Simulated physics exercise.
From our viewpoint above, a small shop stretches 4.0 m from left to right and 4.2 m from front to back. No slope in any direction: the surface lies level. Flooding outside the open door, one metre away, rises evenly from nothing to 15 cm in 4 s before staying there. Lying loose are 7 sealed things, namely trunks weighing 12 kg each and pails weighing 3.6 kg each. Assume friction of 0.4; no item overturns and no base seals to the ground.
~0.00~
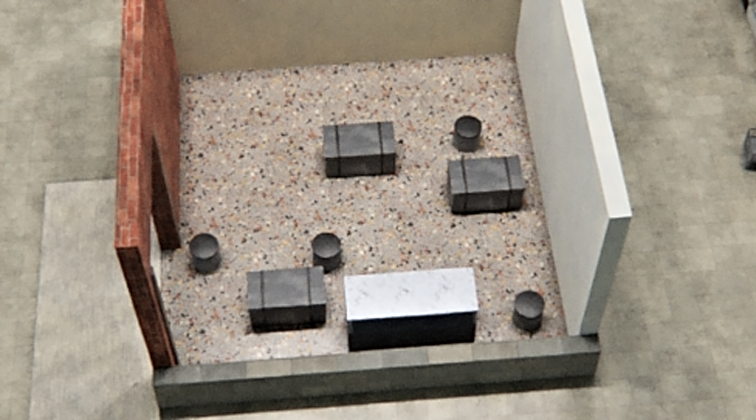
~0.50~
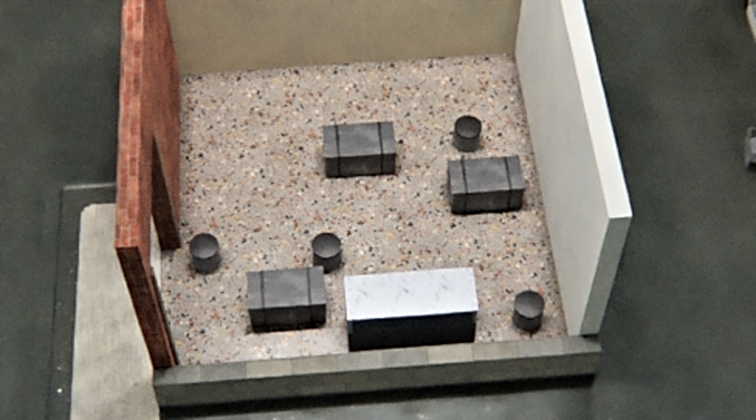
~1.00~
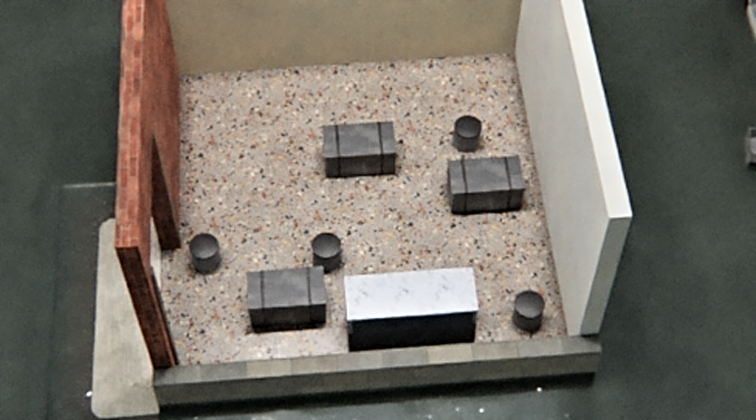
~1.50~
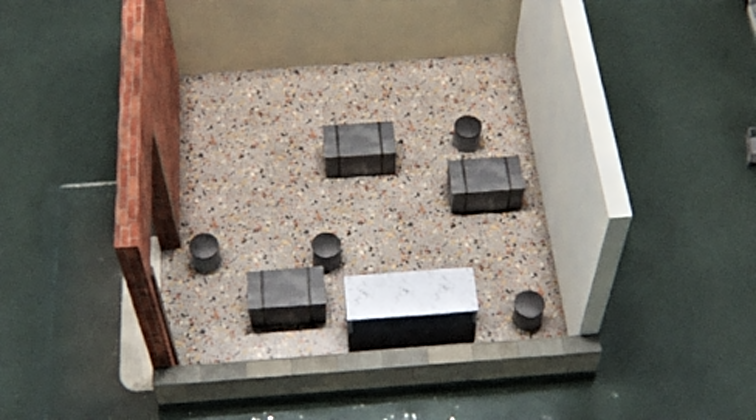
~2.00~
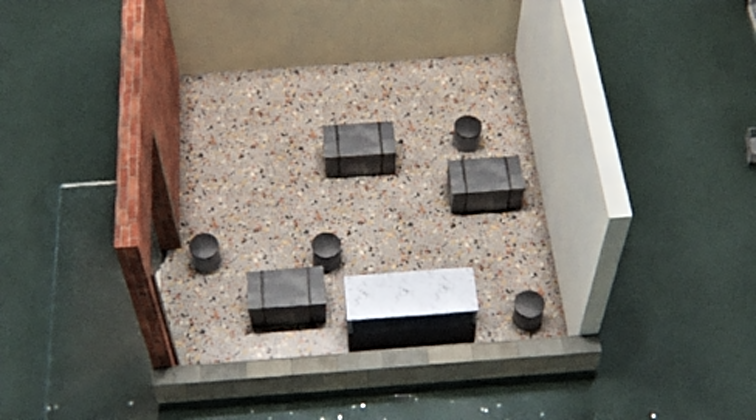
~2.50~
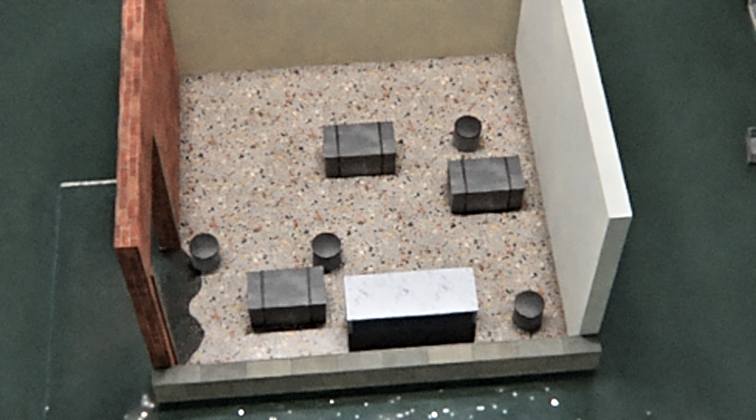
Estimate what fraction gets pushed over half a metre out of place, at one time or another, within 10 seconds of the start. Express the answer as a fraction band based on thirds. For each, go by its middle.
The band is at least two thirds.
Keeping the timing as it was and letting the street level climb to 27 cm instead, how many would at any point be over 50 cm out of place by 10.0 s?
That would make 6 of them.
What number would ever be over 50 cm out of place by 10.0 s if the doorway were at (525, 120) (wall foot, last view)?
Then it comes to 3 of them.
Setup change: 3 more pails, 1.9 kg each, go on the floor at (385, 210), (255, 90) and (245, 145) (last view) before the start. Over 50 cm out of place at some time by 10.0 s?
First one crosses the line, second one stays inside the line, third one stays inside the line.
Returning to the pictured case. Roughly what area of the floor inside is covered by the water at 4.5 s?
About 3.5 m2.
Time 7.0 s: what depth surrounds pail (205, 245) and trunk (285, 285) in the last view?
Around 2 cm and 5 cm.
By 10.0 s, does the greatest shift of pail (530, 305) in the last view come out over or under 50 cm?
That one ends up within the limit.
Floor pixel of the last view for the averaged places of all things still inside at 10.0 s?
Around (441, 176).
After 3.5 s 0 of 7 are over 50 cm from their spots; 0 afloat.
After 4.5 s 0 of 7 are over 50 cm from their spots; 0 afloat.
After 7.0 s 3 of 7 are over 50 cm from their spots; 1 afloat.
After 10.0 s 5 of 7 are over 50 cm from their spots, and 5 have been at some point; 6 afloat.
